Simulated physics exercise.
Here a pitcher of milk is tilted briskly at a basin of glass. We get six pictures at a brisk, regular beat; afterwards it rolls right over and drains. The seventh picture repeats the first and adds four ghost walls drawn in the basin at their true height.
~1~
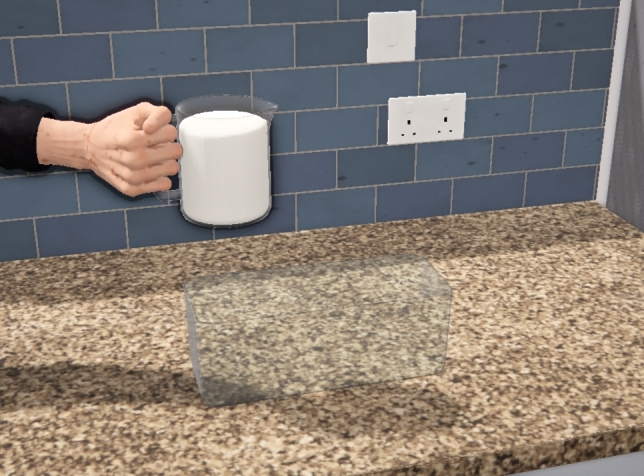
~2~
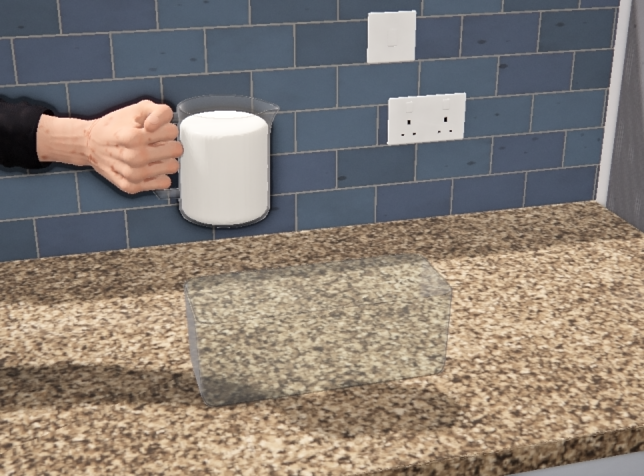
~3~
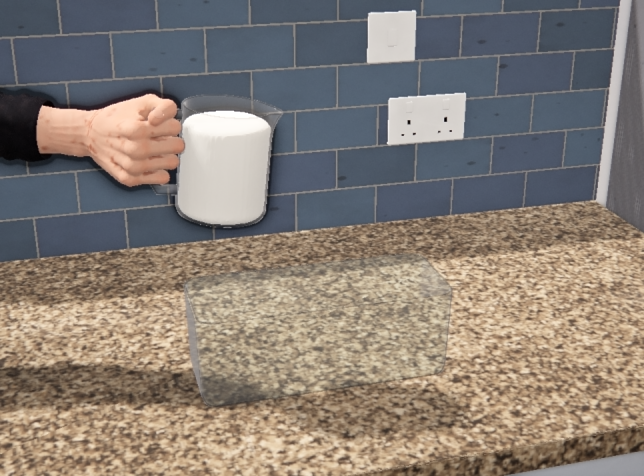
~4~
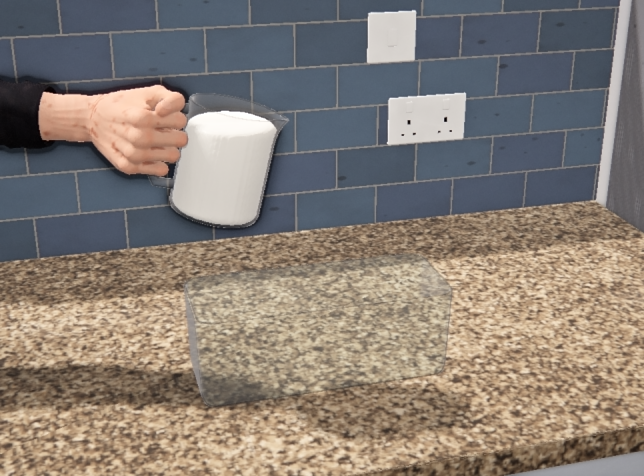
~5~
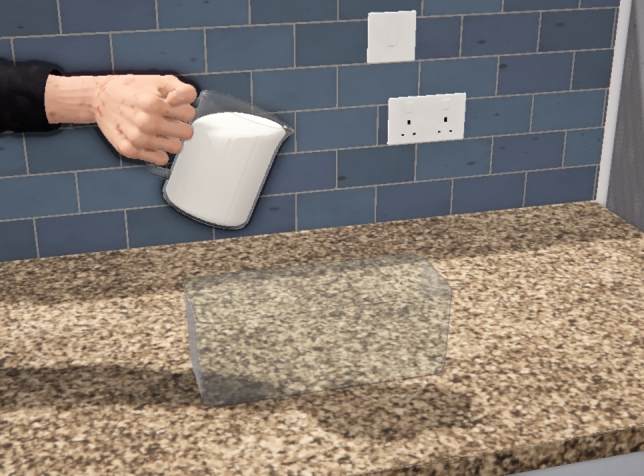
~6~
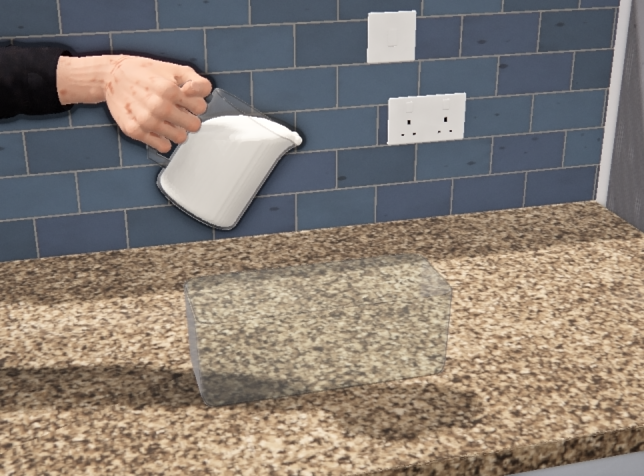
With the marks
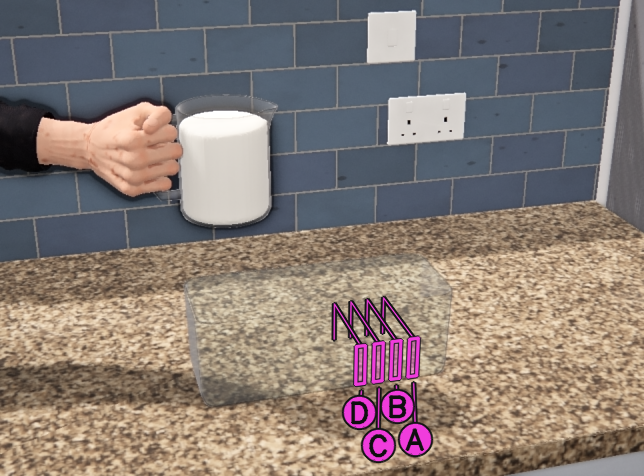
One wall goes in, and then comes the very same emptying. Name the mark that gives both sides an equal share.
Choose D.
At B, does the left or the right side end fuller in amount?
More ends on the left.
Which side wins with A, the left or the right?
More ends on the left.
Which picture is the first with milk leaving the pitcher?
Picture 6.
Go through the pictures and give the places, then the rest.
The first picture shows upright, lip at (276, 105); basin from (202, 404) to (444, 369); nothing has left yet.
The second picture shows upright, lip at (277, 107); nothing has left yet.
The third picture shows tipped about 6°, lip at (281, 111); nothing has left yet.
The fourth picture shows tipped about 14°, lip at (286, 118); nothing has left yet.
The fifth picture shows tipped about 24°, lip at (292, 129); nothing has left yet.
The sixth picture shows tipped about 35°, lip at (296, 143); milk is over the lip, down to (296, 143).
In magenta, A at (413, 383); B at (396, 385); C at (379, 388); D at (361, 390).
If A is chosen, about 92 % ends left of the wall and 5 % right of it; 3 % is lost outside.
If B is chosen, about 93 % ends left of the wall and 3 % right of it; 4 % is lost outside.
If C is chosen, about 84 % ends left of the wall and 8 % right of it; 8 % is lost outside.
If D is chosen, about 50 % ends left of the wall and 48 % right of it.
